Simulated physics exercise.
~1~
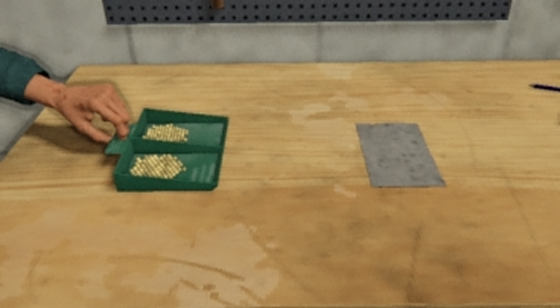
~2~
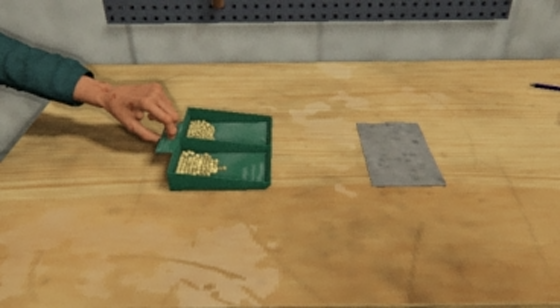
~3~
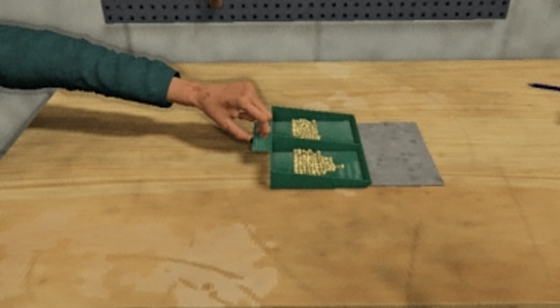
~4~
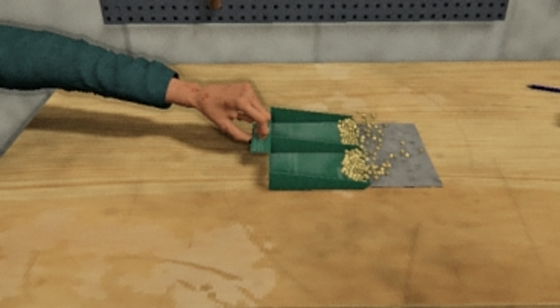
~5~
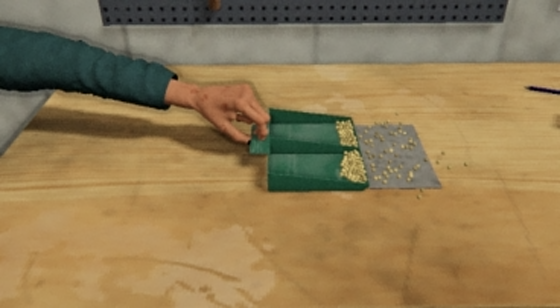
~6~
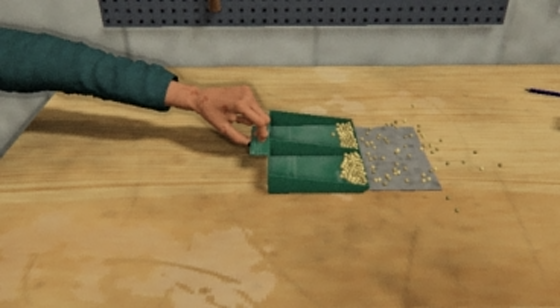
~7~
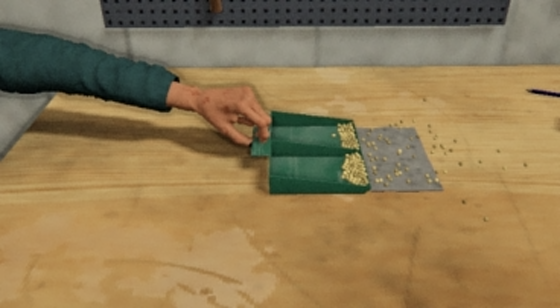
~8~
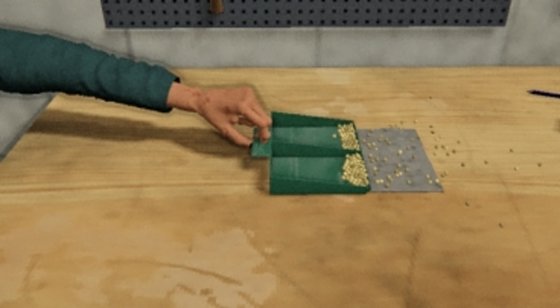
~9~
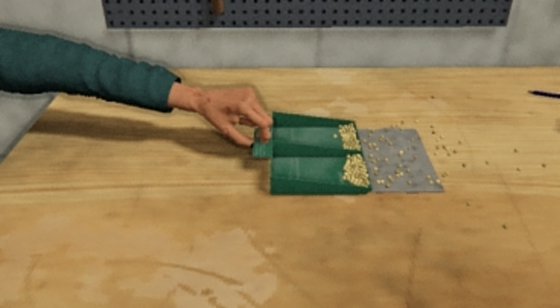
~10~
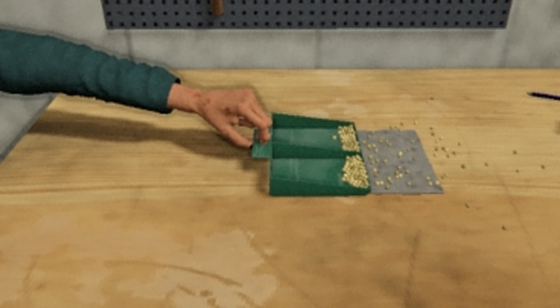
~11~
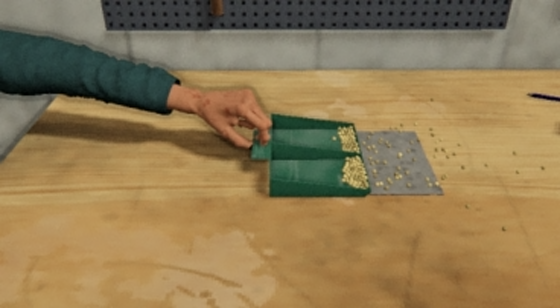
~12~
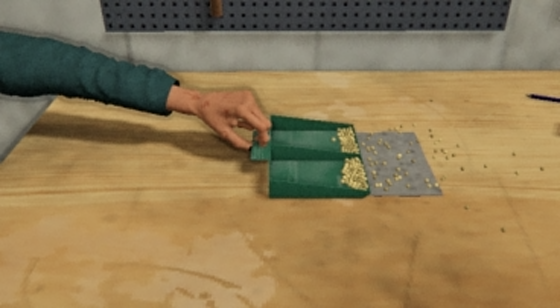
A hand slides a green tray right to a grey slab, and yellow pieces spill forward.
